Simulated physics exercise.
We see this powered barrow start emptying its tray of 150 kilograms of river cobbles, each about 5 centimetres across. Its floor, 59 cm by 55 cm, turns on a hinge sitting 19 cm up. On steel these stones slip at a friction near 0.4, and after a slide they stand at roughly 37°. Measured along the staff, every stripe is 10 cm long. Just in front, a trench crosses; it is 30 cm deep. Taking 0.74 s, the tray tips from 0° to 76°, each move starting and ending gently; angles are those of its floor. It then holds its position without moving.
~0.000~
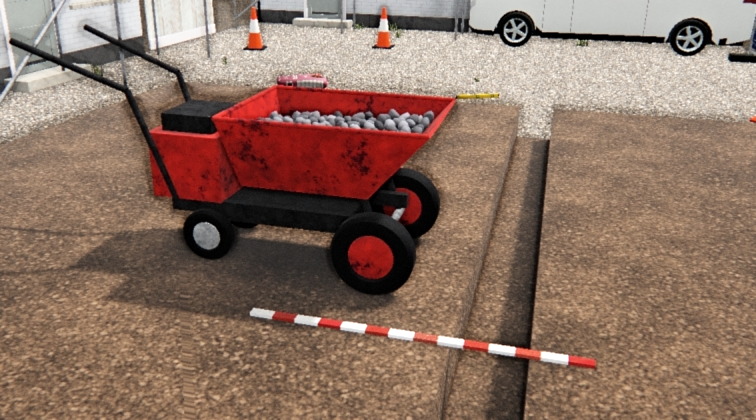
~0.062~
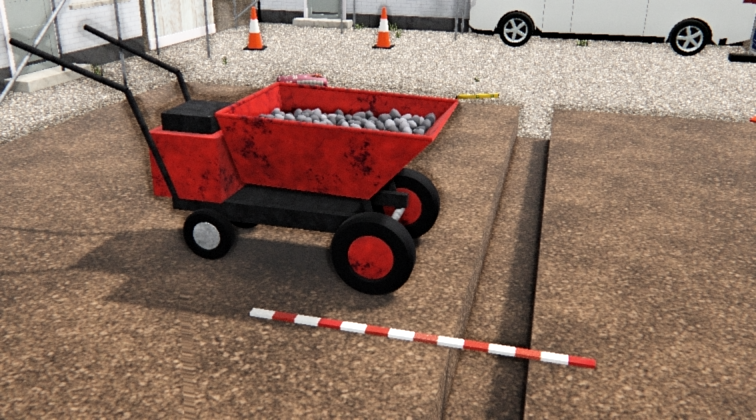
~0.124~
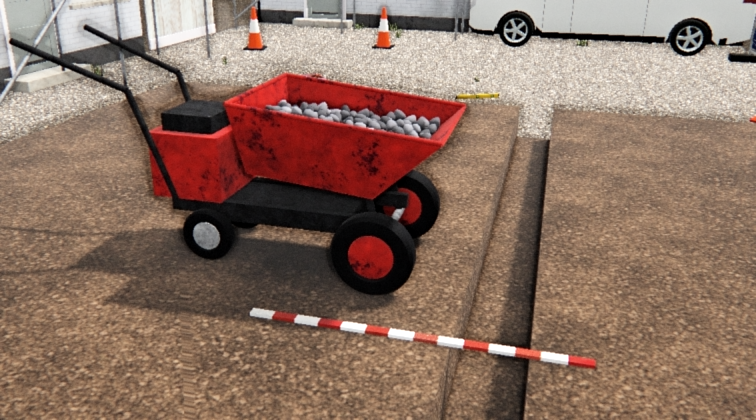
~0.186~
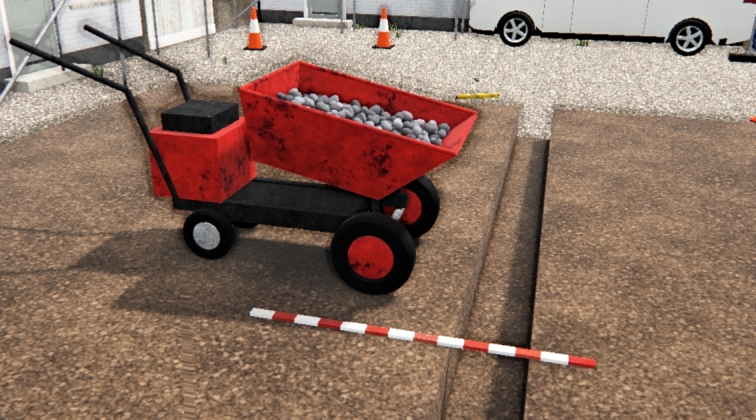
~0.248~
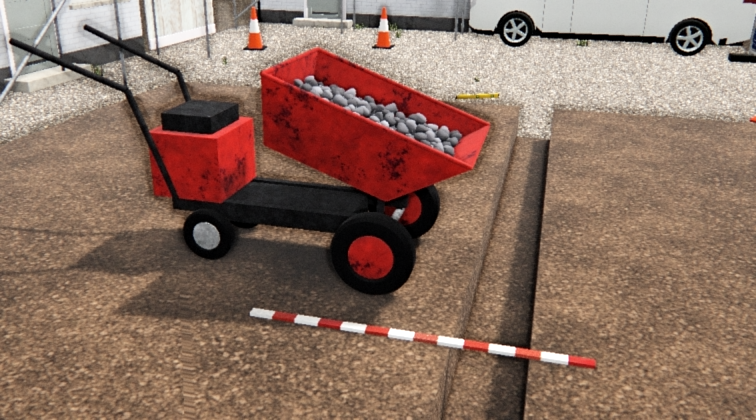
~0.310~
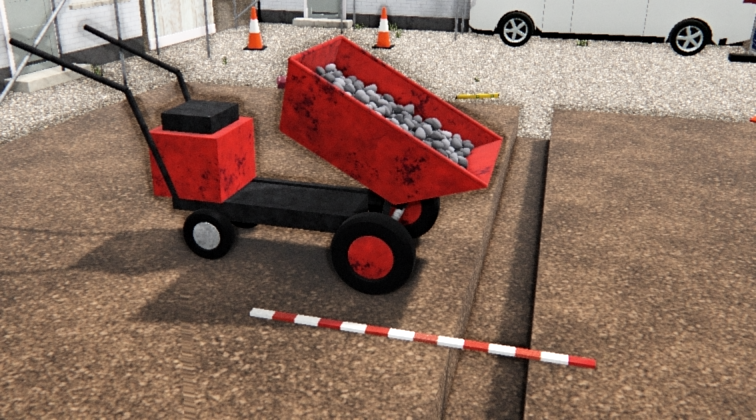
At the start, a red wheeled cart holding grey stones stands on brown ground, its tray level, with a red-and-white striped staff lying in front and a narrow trench to the right. The tray then tilts, its left end rising steadily and its right end dipping, while the wheels stay in place.
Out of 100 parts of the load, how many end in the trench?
Some 29 out of 100.
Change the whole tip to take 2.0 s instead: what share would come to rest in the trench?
Close to 45 per cent then.
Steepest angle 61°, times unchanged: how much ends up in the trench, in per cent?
Share in trench: Approx. 35%.
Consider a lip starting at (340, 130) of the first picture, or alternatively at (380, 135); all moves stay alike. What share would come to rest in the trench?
The first start gives about 70 per cent, the second about 80.
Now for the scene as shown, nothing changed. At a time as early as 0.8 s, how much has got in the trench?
Close to 5 per cent has got there by then.
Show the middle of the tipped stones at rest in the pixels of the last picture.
The tipped stones centre close to (586, 285).
After 0.6 s the floor is at 64°; 100 % in the tray; the foremost stones are at (503, 228).
After 0.8 s the floor is at 76°; 65 % in the tray, 7 % in the trench, 28 % past the trench; the foremost stones are at (614, 298).
After 1.2 s the floor is at 76°; 11 % in the tray, 19 % in the trench, 70 % past the trench; the foremost stones are past the picture's edge.
After 3.1 s the floor is at 76°; 0 % in the tray, 29 % in the trench, 71 % past the trench; the foremost stones are past the picture's edge.
